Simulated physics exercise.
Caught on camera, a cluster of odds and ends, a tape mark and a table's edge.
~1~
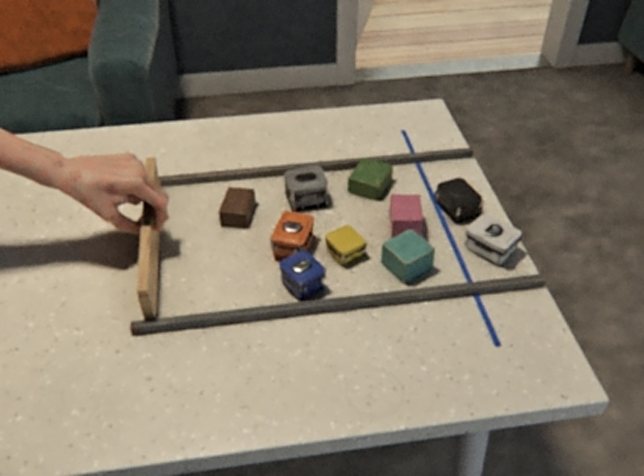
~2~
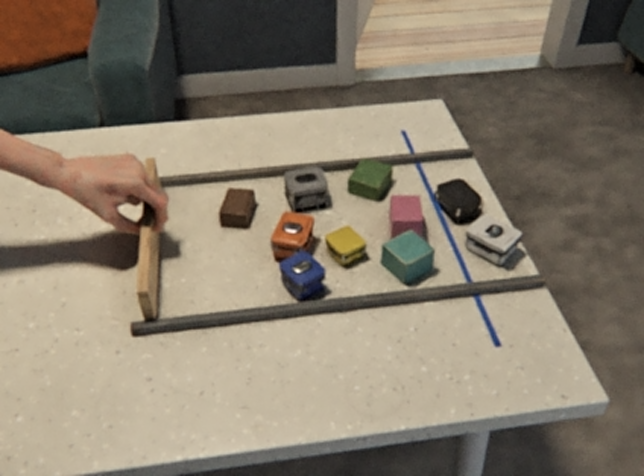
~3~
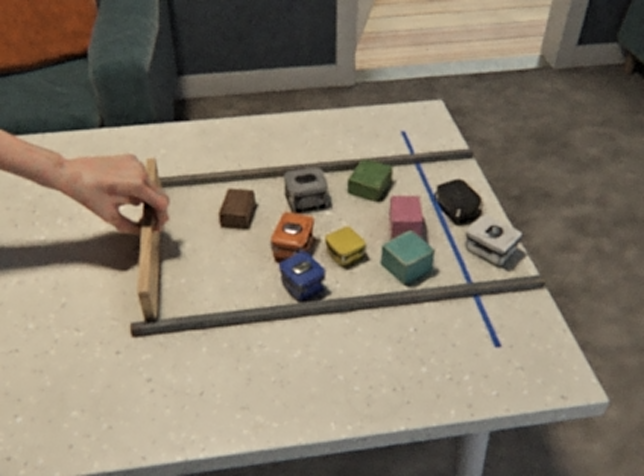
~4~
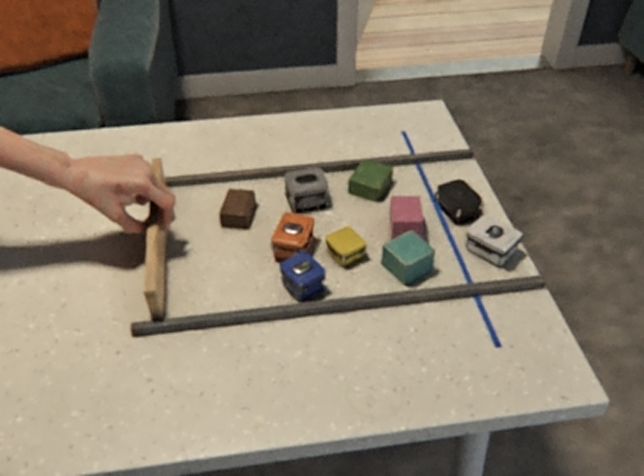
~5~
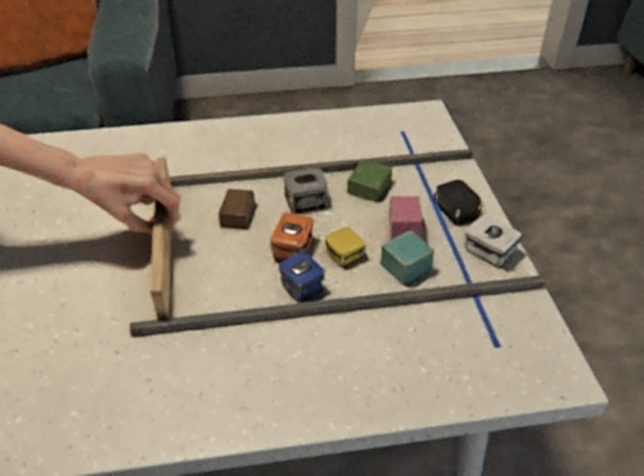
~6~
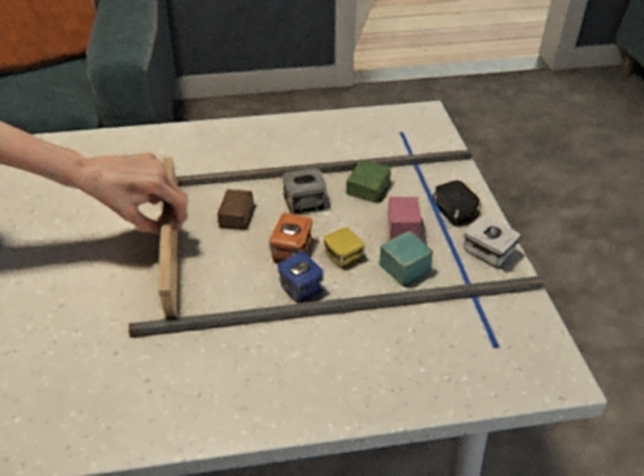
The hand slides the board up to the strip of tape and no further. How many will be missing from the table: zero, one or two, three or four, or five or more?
Outcome: The number that fall off is three or four.
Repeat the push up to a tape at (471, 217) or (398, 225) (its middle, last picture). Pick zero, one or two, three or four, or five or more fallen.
Taking them in turn, more than four; zero.
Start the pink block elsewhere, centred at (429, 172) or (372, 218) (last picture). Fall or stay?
In that order, it drops off; is kept.
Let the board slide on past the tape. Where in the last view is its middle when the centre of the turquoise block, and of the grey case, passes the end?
Near (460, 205) and (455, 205).
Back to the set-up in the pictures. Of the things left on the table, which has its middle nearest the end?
That is the pink block.
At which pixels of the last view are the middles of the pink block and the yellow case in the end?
First (494, 203), then (496, 233).
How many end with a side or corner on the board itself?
That makes 3.
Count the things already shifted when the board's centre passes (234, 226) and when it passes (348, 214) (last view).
At the one place 1, at the other 8.
Soon after, none off yet; white case at rest near (490, 242); black case at rest near (456, 202); pink block at rest near (404, 219).
Then, none off yet; white case at rest near (490, 242); black case at rest near (456, 202); pink block moving near (408, 218).
Further on, none off yet; white case moved a little near (501, 239); black case moved about its own width near (477, 196); pink block moved about its own width near (458, 208).
At rest, the number that fall off is three or four; fallen, green block, black case and white case.
